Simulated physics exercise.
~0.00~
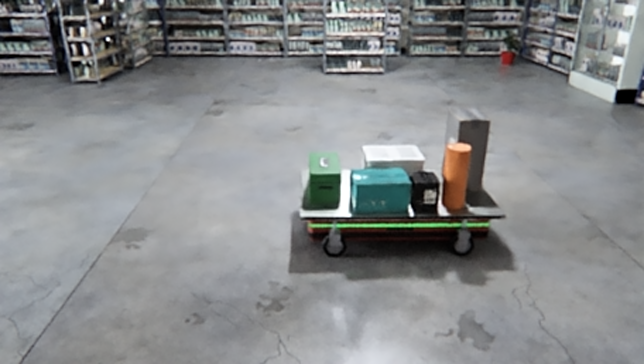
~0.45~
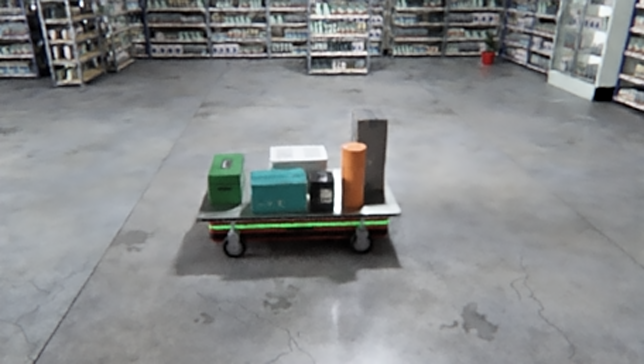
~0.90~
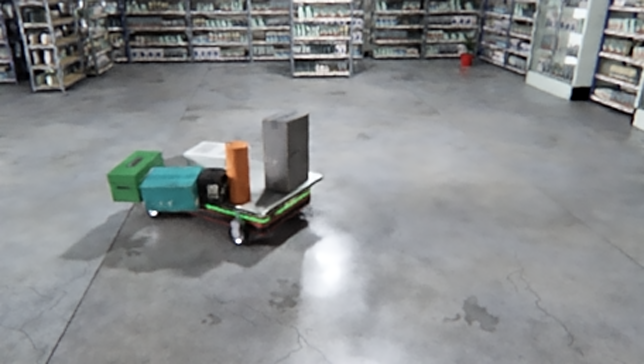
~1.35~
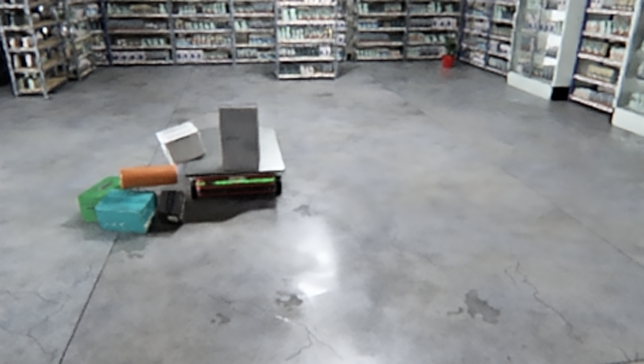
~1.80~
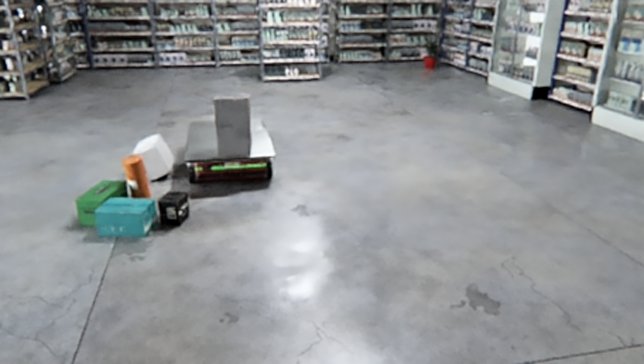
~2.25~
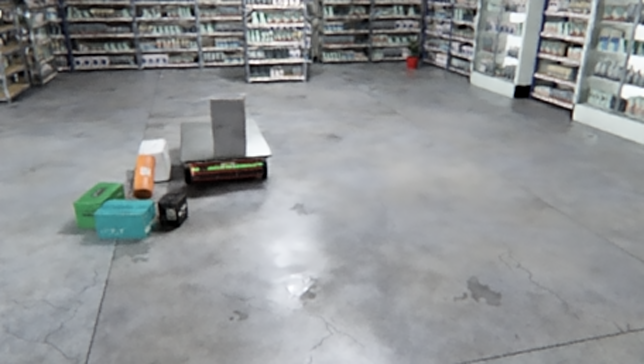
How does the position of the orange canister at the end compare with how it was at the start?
At the start the orange canister stands upright on the cart's deck, but by the end it is lying on its side on the floor among the other fallen items.
